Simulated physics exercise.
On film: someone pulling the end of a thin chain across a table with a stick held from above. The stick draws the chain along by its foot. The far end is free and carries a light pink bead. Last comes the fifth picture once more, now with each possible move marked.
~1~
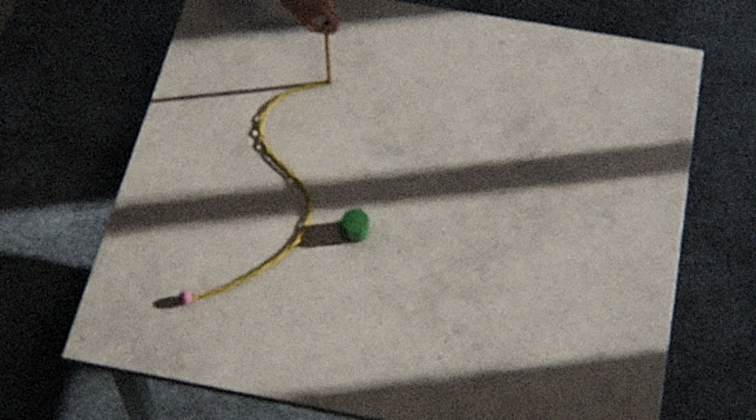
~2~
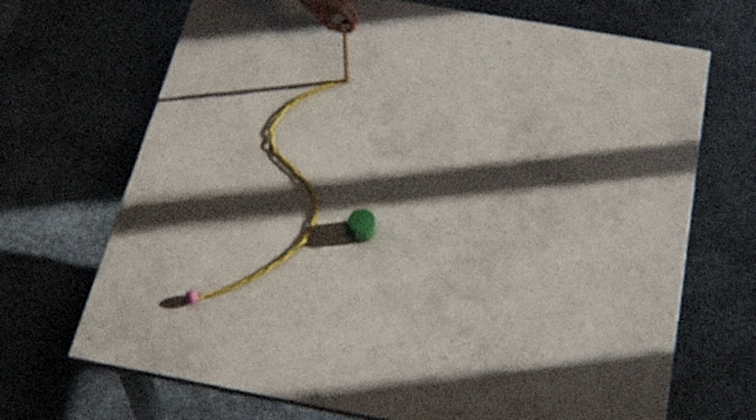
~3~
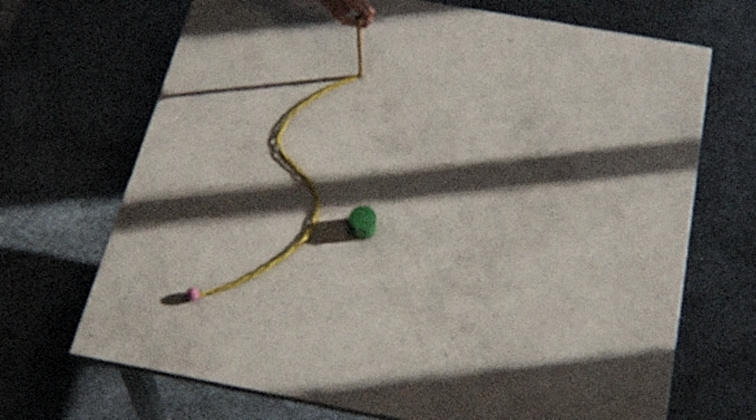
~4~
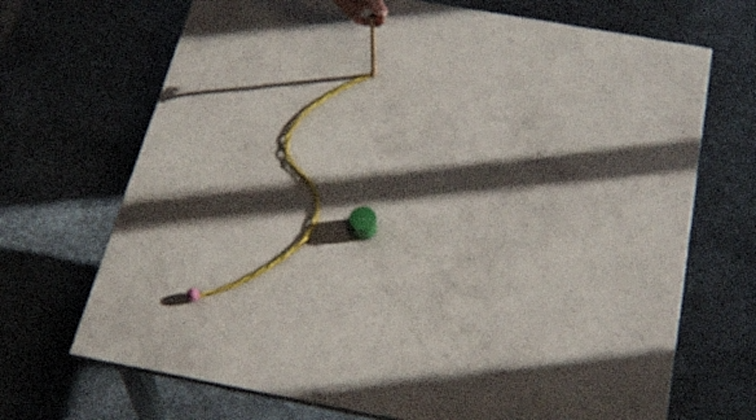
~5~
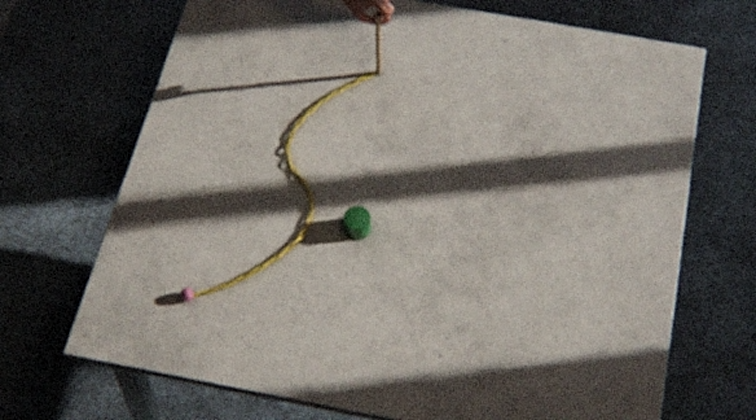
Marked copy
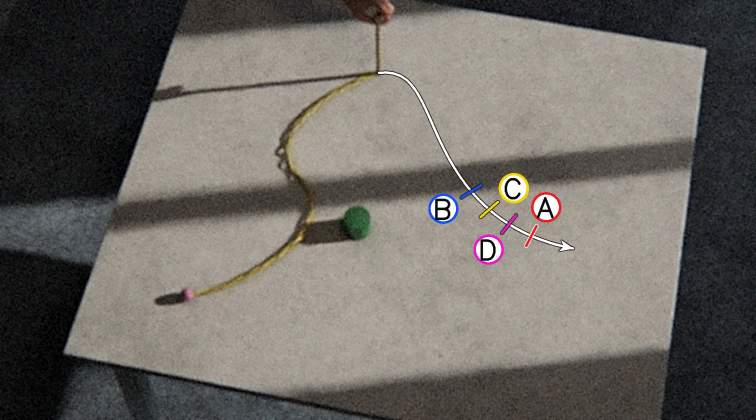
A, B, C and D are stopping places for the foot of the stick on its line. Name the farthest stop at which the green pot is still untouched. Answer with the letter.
The farthest safe stop is A.
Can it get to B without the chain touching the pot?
Yes.
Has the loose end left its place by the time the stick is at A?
No.
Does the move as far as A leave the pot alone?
For that mark, yes.
On the copy, A at (531, 236); B at (471, 191); C at (489, 210); D at (509, 224); the route from (379, 73) via (457, 172) to (573, 248).
On A. First, foot of the stick (432, 123), middle of the chain (308, 190), free end (187, 294).
Then, foot of the stick (471, 192), middle of the chain (309, 190), free end (187, 294).
Finally, foot of the stick (531, 236), middle of the chain (345, 206), free end (187, 294); nothing has been touched.
By contrast, B is safe but short; C is safe but short; D is safe but short.
